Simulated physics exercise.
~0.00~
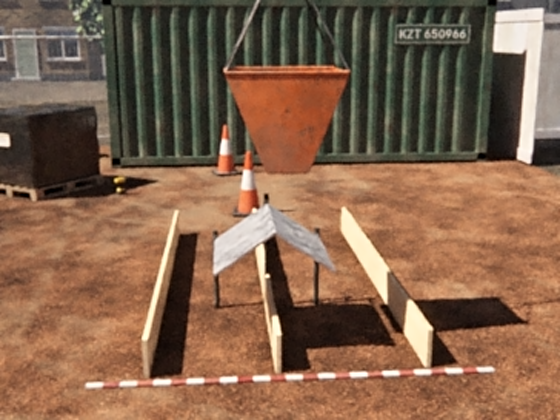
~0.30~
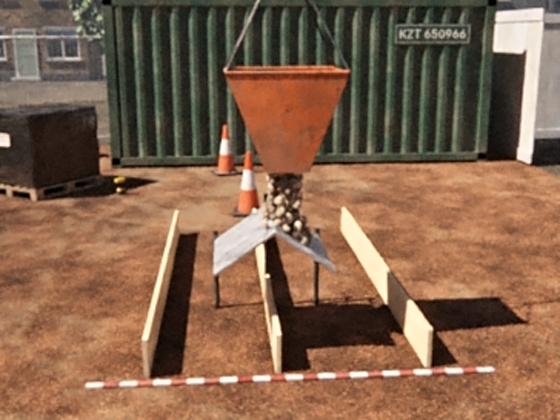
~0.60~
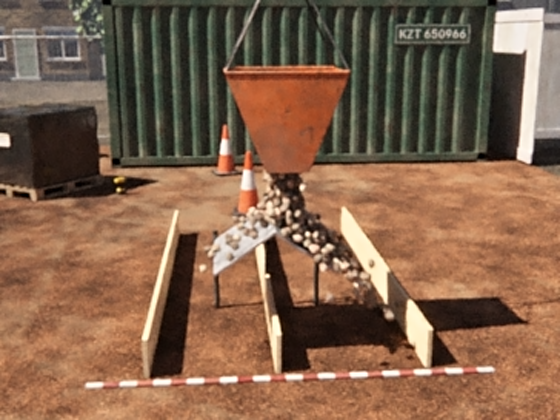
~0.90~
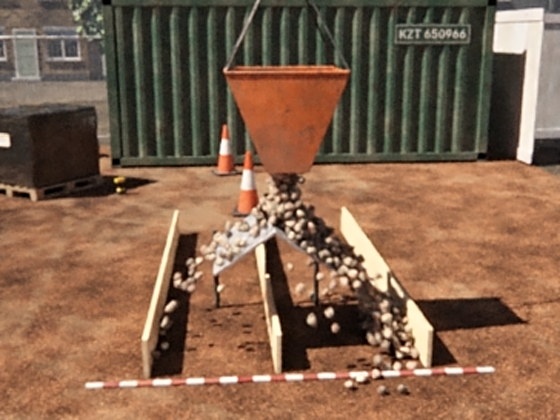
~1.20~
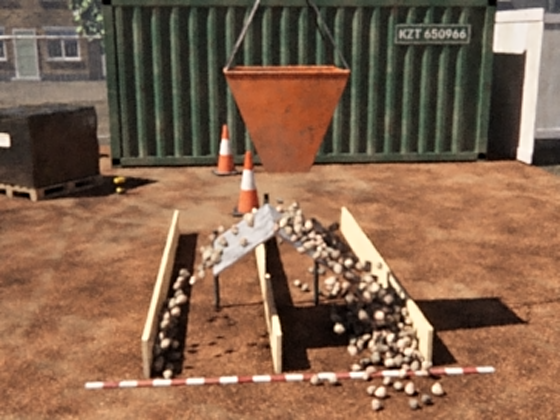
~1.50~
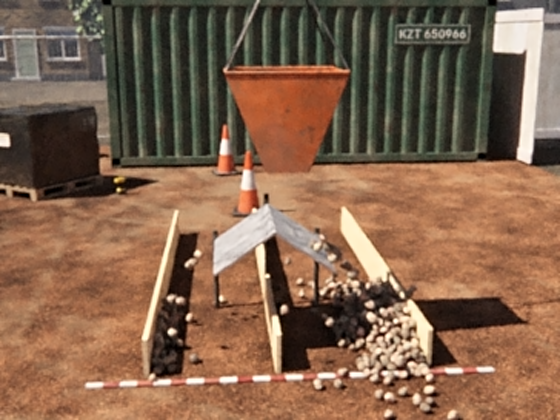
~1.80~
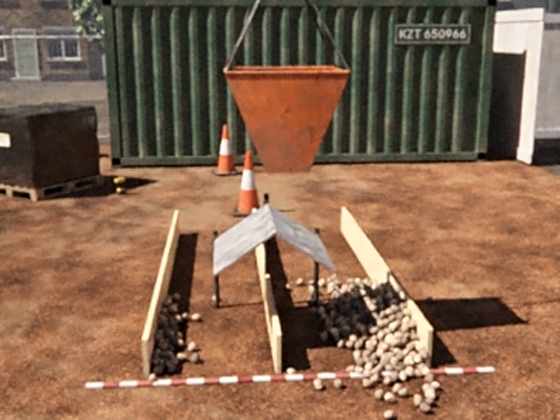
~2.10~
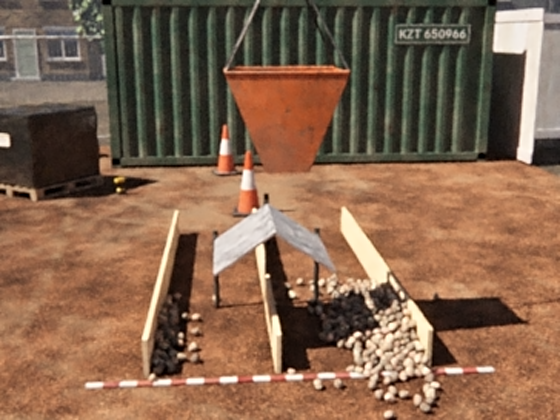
In a dirt yard before a green container, an orange skip hung still and dropped stones onto a peaked steel sheet, which shed them both ways between wooden planks, leaving a small scatter in the left bay and a much bigger heap in the right.
